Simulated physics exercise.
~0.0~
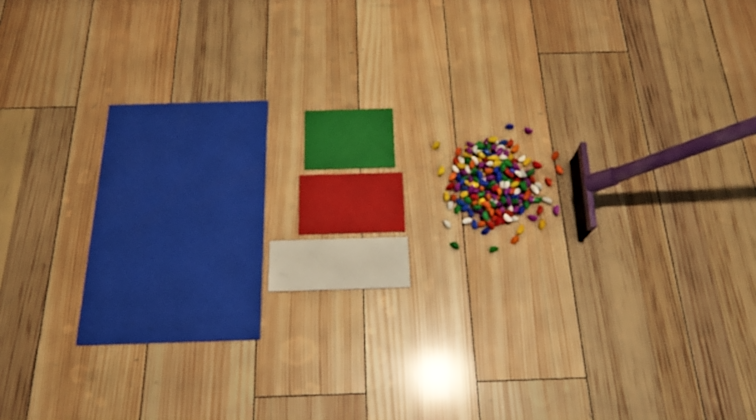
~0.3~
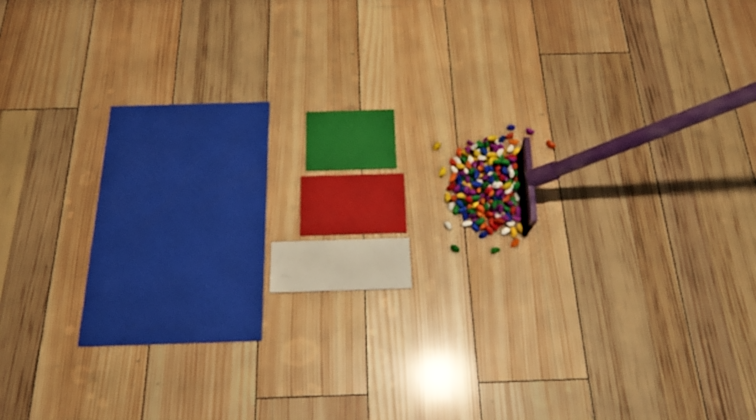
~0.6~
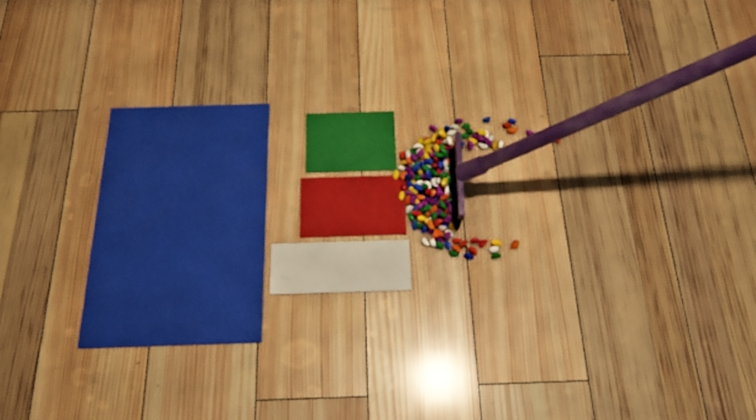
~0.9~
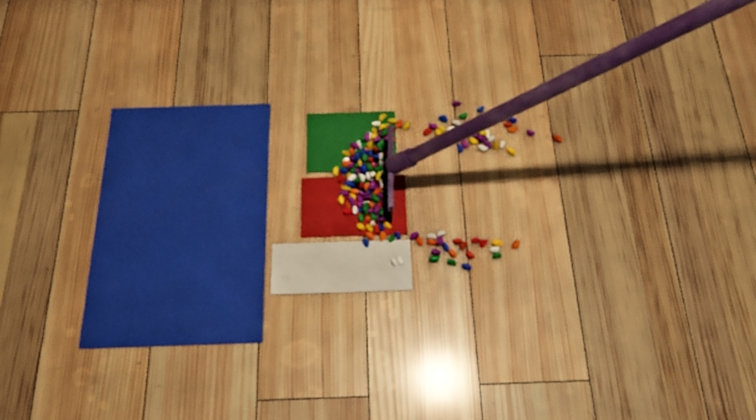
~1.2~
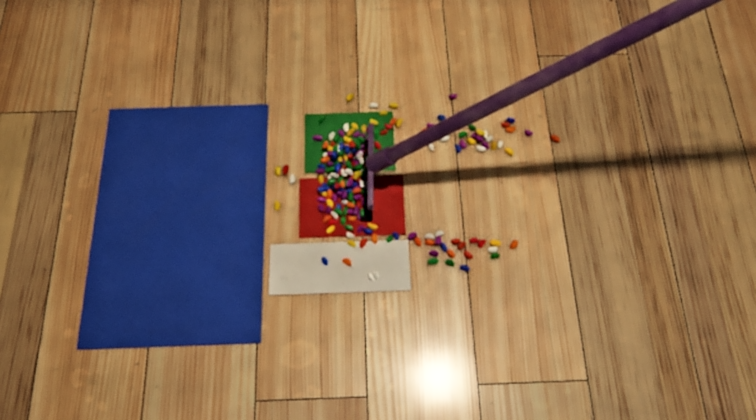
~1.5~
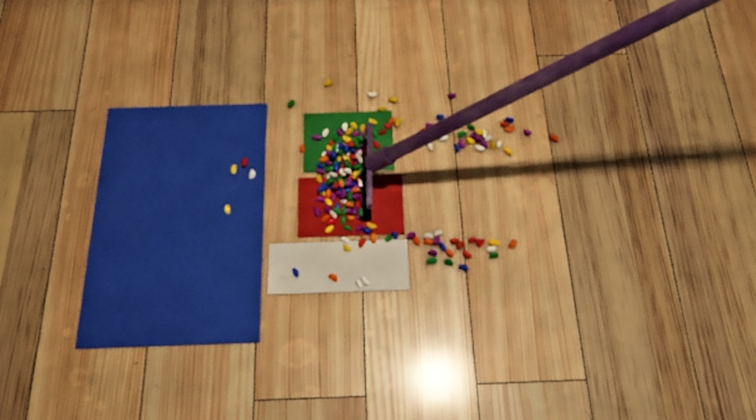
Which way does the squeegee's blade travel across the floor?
The blade moves to the left, pushing the jelly beans toward the mats.
A purple squeegee pushed a pile of colourful jelly beans left across a wooden floor and stopped over the green and red mats, leaving beans heaped there, others trailing behind, and a few scattered on the white and blue mats.
